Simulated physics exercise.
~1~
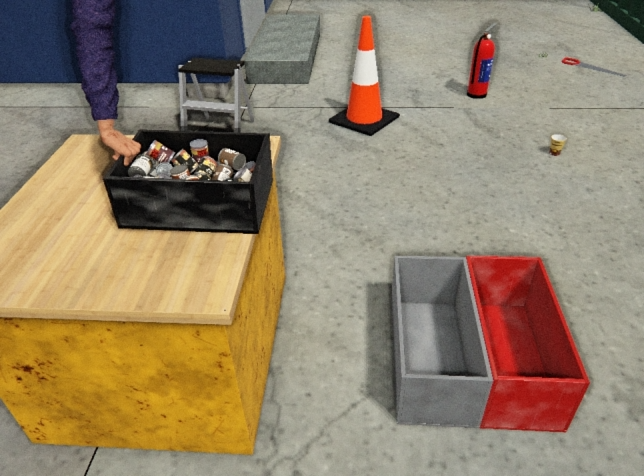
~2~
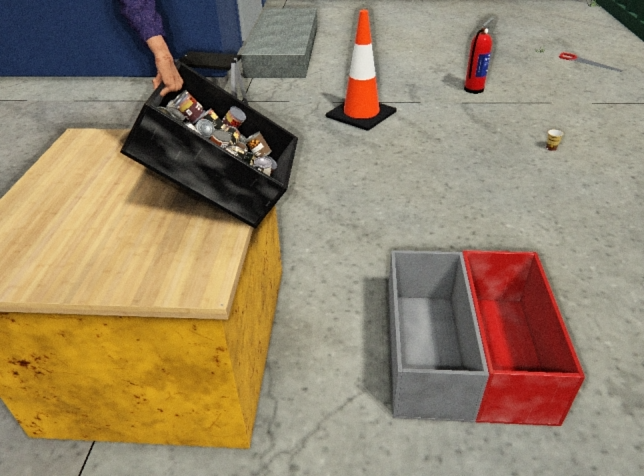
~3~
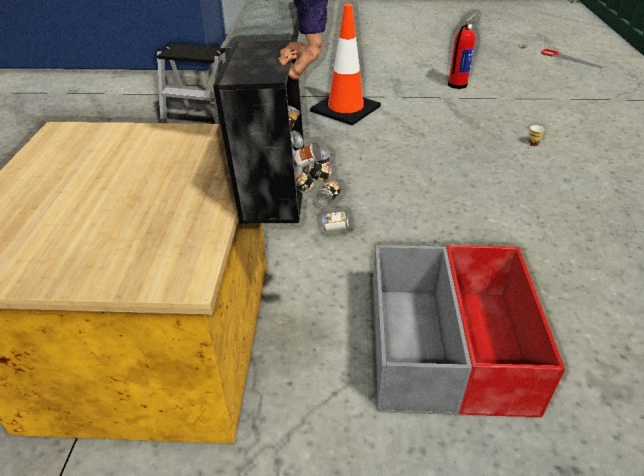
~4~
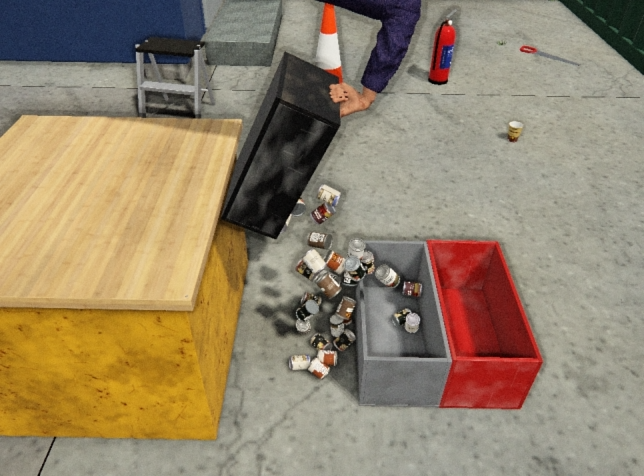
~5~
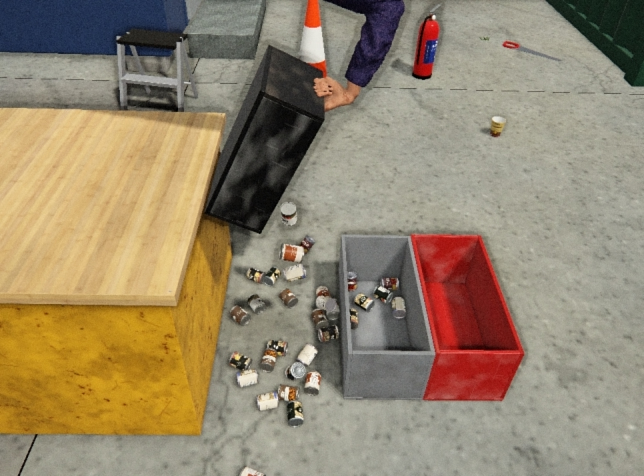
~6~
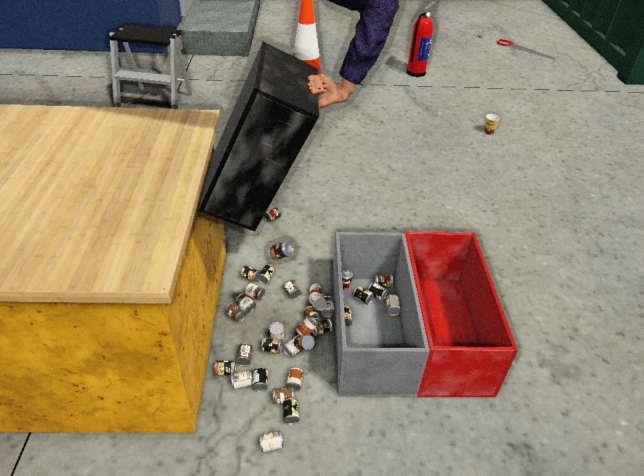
A black crate full of small tins sits on a wooden-topped yellow bench at the left of a concrete floor, seen from above, with a hand at its rim. An empty grey bin and a red tub stand side by side at the lower right, while a step stool, an orange cone and a red extinguisher stand behind. The purple-sleeved arm tips the crate rightward over the bench's edge until it hangs mouth down. The tins tumble out, some dropping into the grey bin. Most end up scattered on the floor short of it, and the red tub stays empty.
